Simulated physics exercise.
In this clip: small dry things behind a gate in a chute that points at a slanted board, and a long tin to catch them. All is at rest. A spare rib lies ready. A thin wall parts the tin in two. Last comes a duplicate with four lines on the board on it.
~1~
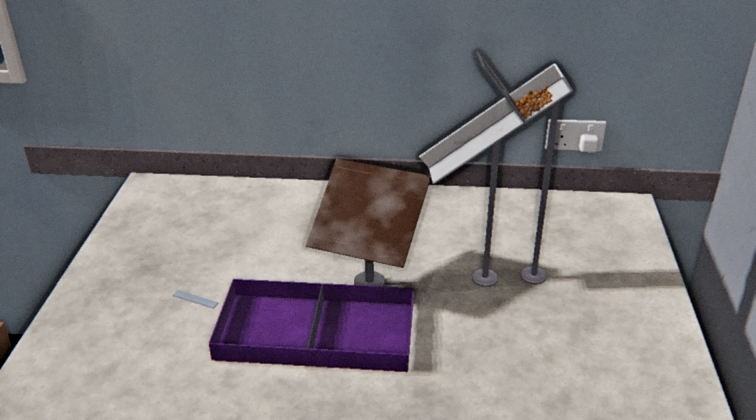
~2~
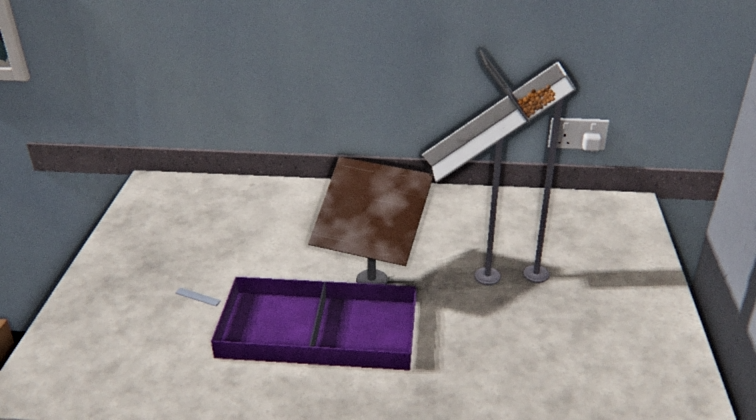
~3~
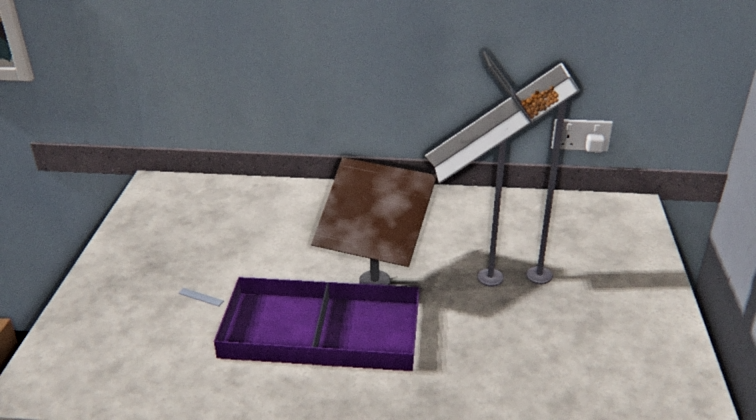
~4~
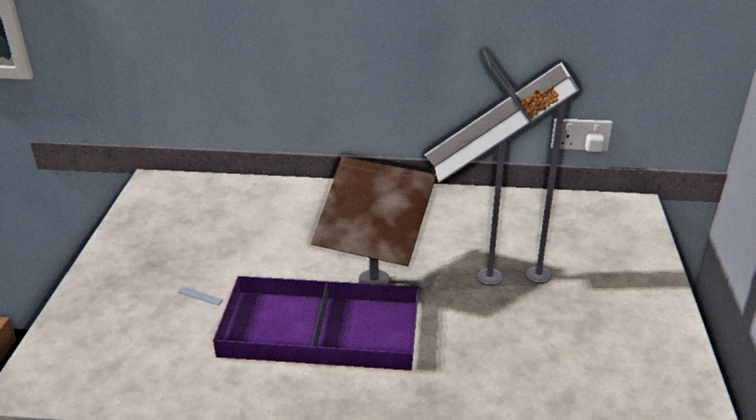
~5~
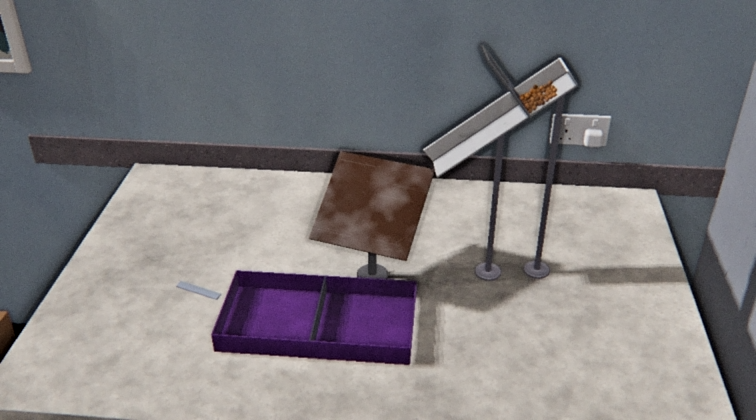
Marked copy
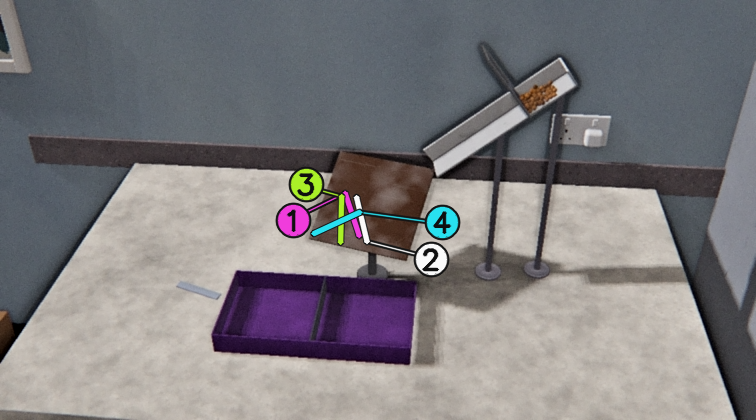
The clip opens on a pale tabletop where small orange-brown pieces sit behind a dark gate in a sloping chute, above a tilted brown board and a purple tray split in two. The view shifts very slightly, while the gate stays shut and nothing on the table moves.
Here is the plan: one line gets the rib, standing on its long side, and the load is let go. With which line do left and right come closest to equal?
Take 4.
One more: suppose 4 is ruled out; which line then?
That would be 3.
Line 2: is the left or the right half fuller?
Right.
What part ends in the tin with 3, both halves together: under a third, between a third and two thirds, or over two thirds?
Over two thirds.
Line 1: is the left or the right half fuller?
The right half.
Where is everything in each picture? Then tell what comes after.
In the first picture, load behind the gate (530, 101), roasted chickpeas; lip of the chute (432, 176), sloping fairly steeply.
In the second picture, middle of the board (371, 209), tilted fairly steeply; middle of its low edge (356, 255); of its high edge (385, 165).
In the third picture, front corners of the tin (214, 341) and (413, 354); front end of its middle wall (312, 348); gate still shut (515, 97).
In the fourth picture, middle of the load (536, 100); lip (437, 175).
In the fifth picture, middle of the load (535, 95); lip (435, 169).
On the marked copy, line 1 from (345, 193) to (359, 235); line 2 from (356, 197) to (367, 241); line 3 from (341, 196) to (340, 242); line 4 from (359, 212) to (313, 233).
If 1 is chosen, of what is caught, just a few in the left half, almost all in the right.
If 2 is chosen, of what is caught, just a few in the left half, almost all in the right.
If 3 is chosen, of what is caught, roughly a quarter in the left half, the larger part in the right.
If 4 is chosen, of what is caught, roughly two thirds in the left half, roughly a third in the right.
